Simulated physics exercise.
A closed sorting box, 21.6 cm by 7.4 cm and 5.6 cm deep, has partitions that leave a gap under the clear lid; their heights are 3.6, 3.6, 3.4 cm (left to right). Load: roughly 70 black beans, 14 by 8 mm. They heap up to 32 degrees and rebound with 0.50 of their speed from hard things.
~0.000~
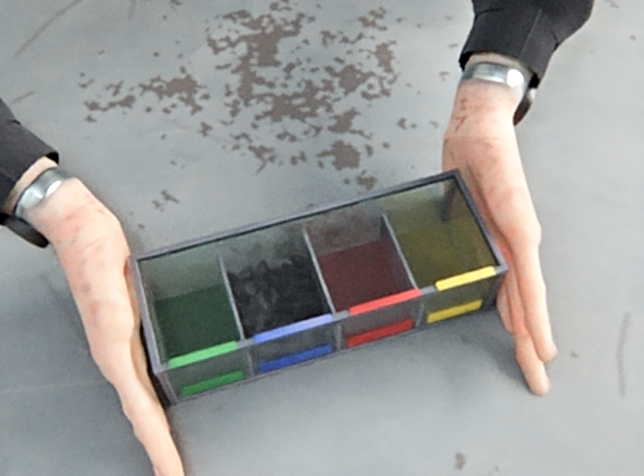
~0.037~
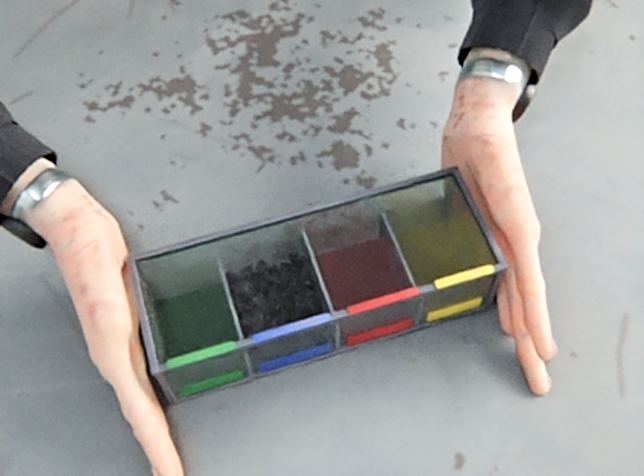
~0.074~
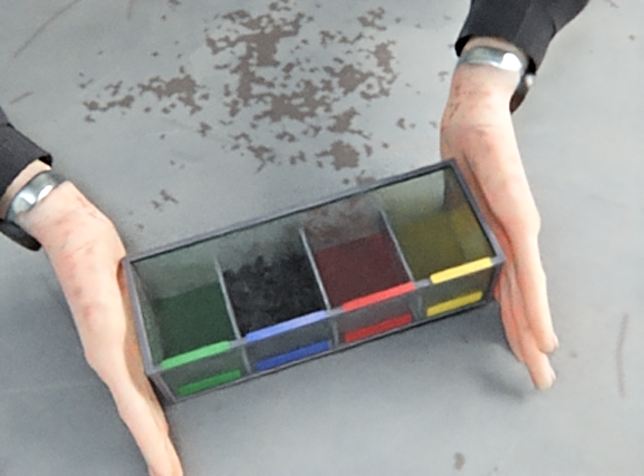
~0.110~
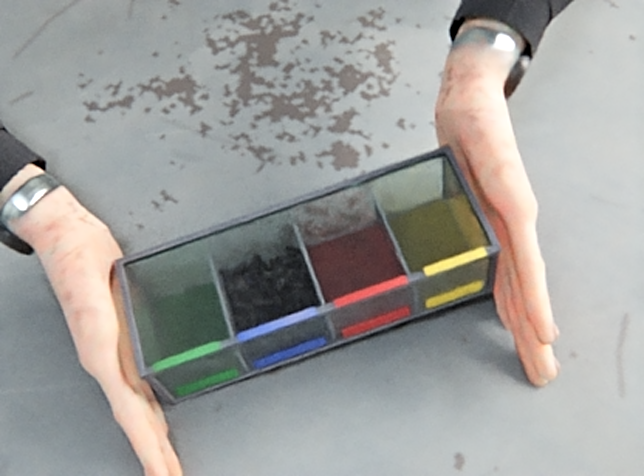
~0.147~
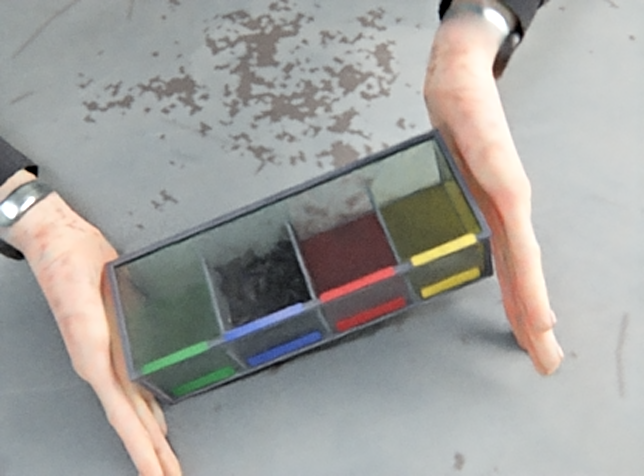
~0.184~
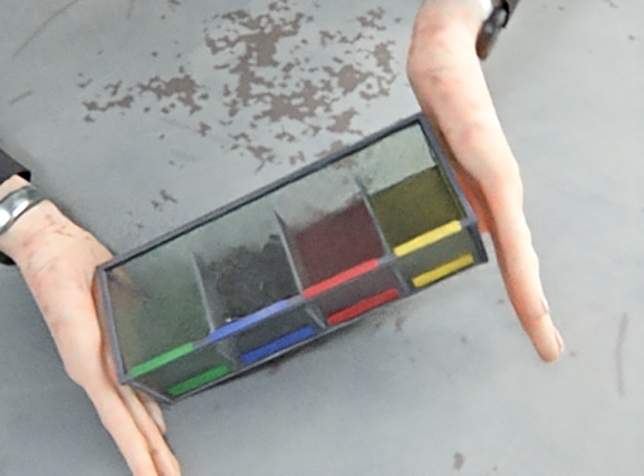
In the video, two hands hold a clear-lidded box with green, blue, red and yellow marked compartments, dark beans in the blue one, above a stained grey surface, and tilt it gradually, raising its right end.
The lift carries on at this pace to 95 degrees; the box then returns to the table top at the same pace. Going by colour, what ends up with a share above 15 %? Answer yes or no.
Red compartment: No; blue compartment: Yes; green compartment: Yes; yellow compartment: No.
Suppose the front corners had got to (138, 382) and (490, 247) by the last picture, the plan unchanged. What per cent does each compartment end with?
Red 0, blue 60, green 40, yellow 0.
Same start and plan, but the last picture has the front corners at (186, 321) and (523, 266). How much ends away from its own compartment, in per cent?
Then about 70 per cent.
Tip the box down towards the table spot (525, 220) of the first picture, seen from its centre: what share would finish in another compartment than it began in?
About 70 per cent.
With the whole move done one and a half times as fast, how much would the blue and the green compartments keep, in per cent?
In that case blue 50; green 50.
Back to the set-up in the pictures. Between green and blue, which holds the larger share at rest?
The green one has more.
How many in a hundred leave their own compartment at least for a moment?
Some 65 per cent.
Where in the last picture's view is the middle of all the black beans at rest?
Around (208, 327).
After 0.76 s, tilt 94 degrees; blue 80 %, green 20 %.
After 1.14 s, tilt 41 degrees; blue 35 %, green 65 %.
After 1.61 s, tilt 0 degrees; blue 35 %, green 65 %.
At rest (2.4 s), red 0 %, blue 35 %, green 65 %, yellow 0 %.
